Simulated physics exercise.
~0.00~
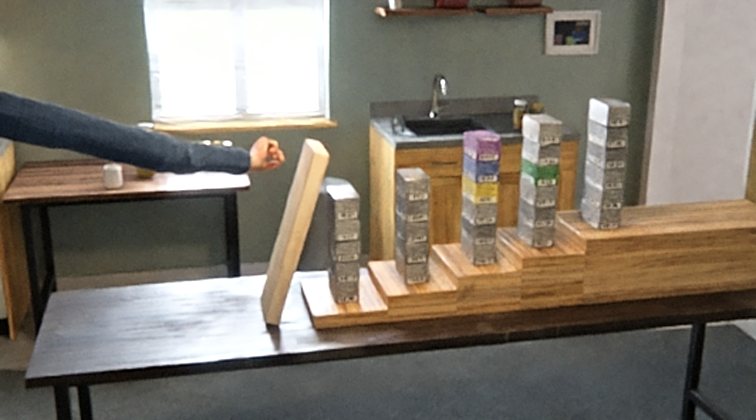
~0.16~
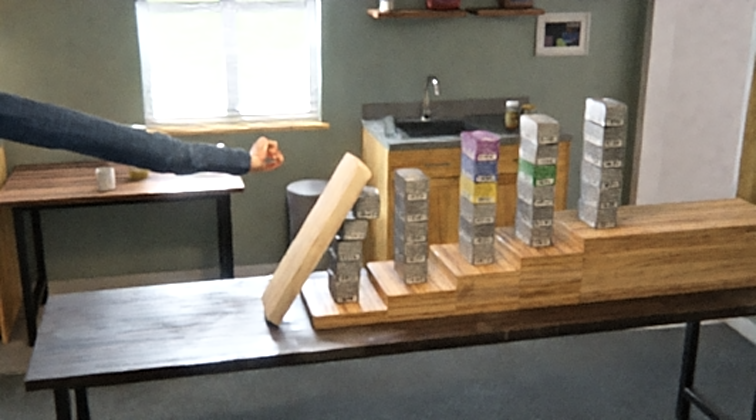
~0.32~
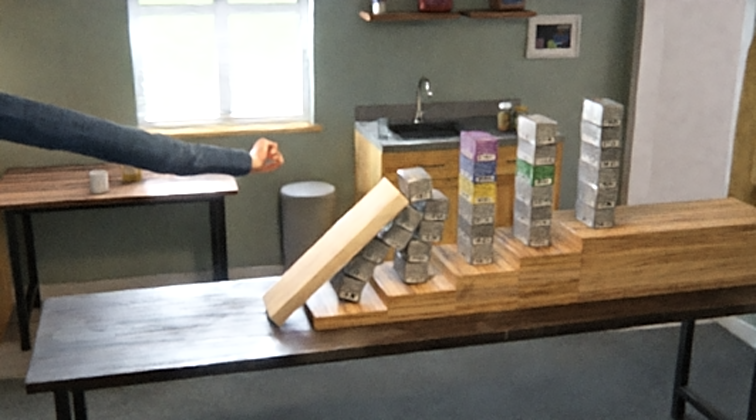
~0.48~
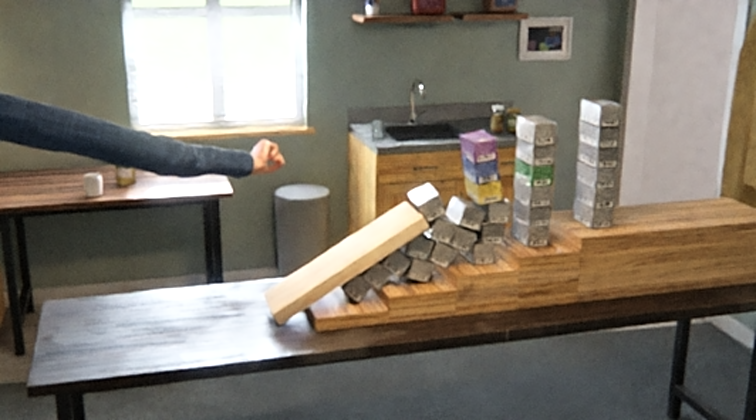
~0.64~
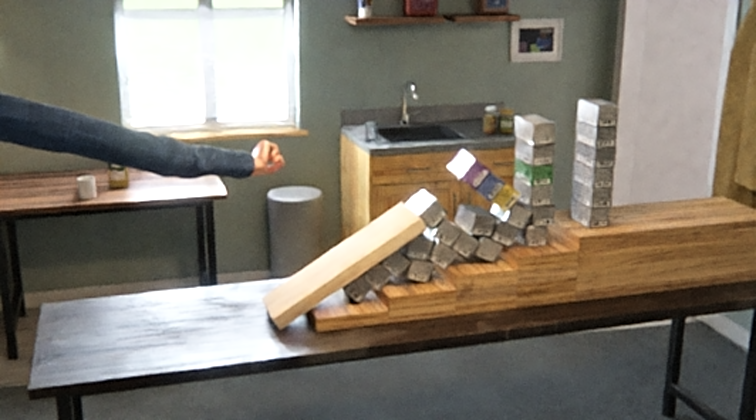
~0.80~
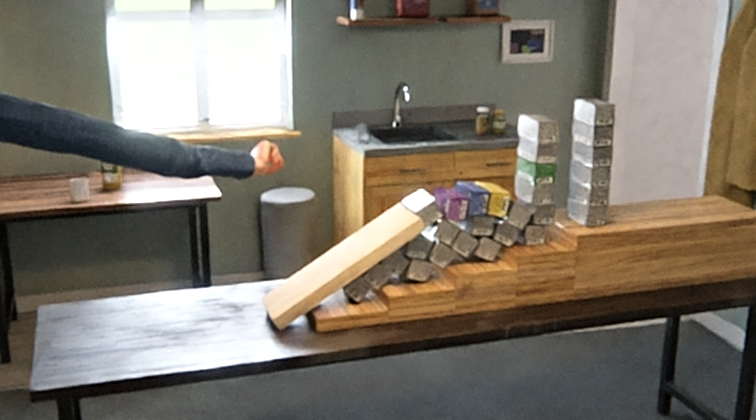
A wooden board tips right and topples three stacks of packets, leaving two stacks standing.
